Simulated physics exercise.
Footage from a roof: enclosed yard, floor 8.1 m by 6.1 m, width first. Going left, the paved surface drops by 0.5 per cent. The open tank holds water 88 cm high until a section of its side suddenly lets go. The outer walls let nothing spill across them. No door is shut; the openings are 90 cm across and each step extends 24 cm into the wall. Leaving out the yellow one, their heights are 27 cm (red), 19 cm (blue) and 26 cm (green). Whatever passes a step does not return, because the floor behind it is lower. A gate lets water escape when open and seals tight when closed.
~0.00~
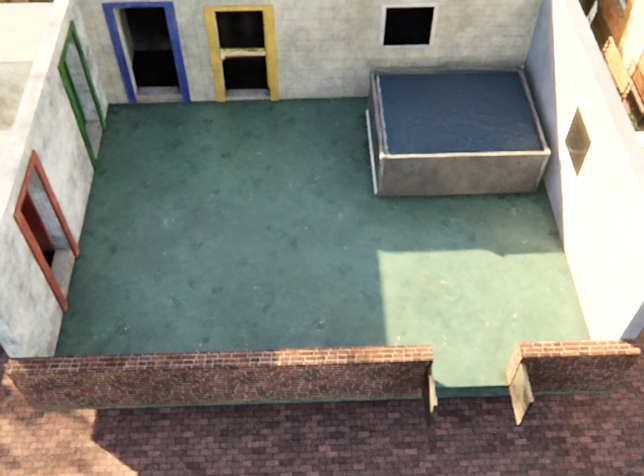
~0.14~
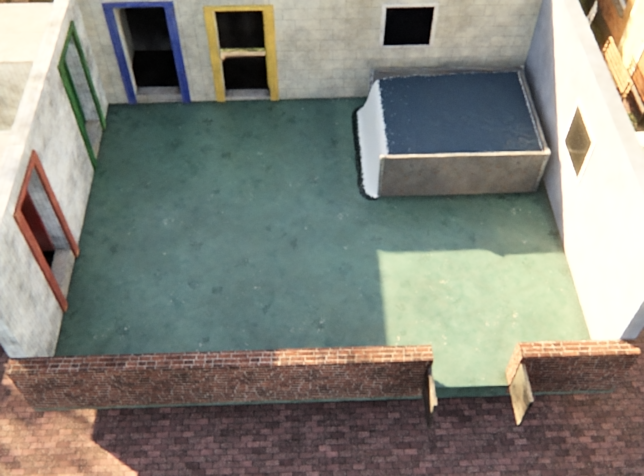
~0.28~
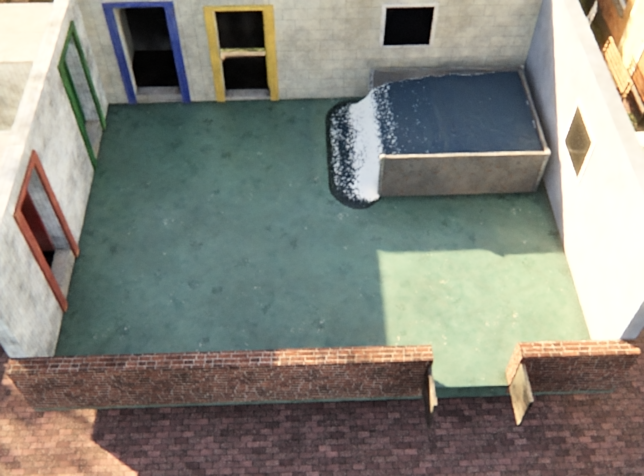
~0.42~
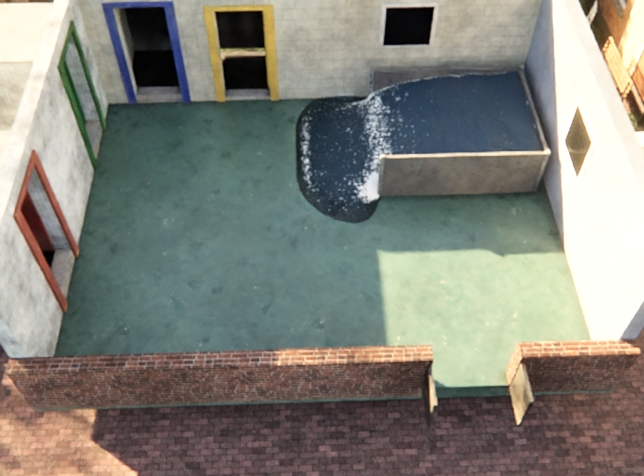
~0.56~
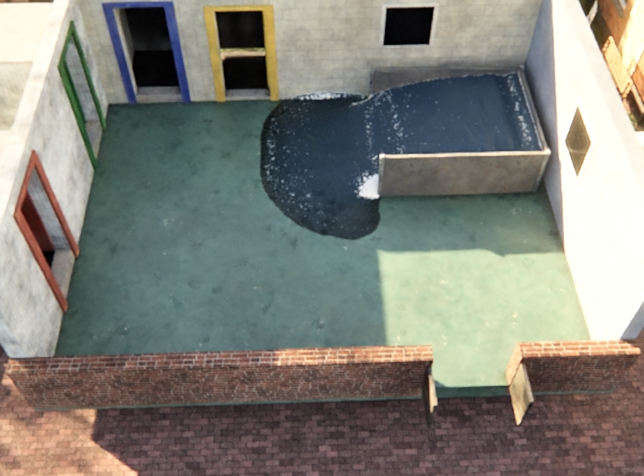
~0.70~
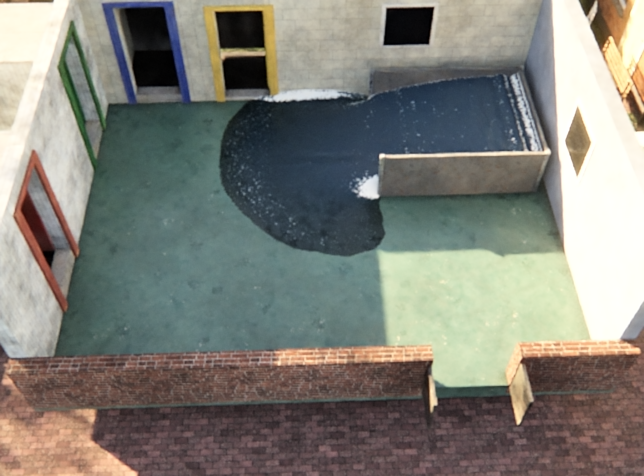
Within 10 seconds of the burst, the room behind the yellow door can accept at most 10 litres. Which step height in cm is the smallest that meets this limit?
A height of roughly 18 cm.
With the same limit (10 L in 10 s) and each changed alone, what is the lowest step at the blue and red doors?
Roughly 35 cm at blue and 23 cm at red.
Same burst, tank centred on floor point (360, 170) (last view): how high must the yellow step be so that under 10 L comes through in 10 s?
You'd need some 15 cm.
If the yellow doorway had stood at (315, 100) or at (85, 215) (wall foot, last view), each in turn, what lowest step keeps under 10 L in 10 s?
In turn: About 23 cm, about 32 cm.
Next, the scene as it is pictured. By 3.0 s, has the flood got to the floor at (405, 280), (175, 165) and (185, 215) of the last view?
1: Unwetted; 2: Awash; 3: Awash.
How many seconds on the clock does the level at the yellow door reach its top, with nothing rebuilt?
Approximately 2.0 s.
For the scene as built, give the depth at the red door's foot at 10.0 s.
A ruler would read roughly 12.5 cm.
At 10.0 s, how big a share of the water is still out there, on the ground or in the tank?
Around 90 per cent of the water.
After 1.4 s water covers 45 % of the floor, deepest (38 cm) near (373, 175); 16 cm at the yellow door, 4 litres in over its 7 cm step.
After 3.0 s water covers 65 % of the floor, deepest (54 cm) near (48, 385); 15 cm at the yellow door, 70 litres in over its 7 cm step.
After 10.0 s water covers 100 % of the floor, deepest (20 cm) near (563, 277); 8 cm at the yellow door, 141 litres in over its 7 cm step.
At the yellow door as built, the water arrived by 0.8 s and peaked near 18 cm at 2.0 s.
With a step of 15 cm, 26 litres would have come in within the 10 s; with 20.5 cm, 4 litres. So under 10 litres takes about 18 cm.
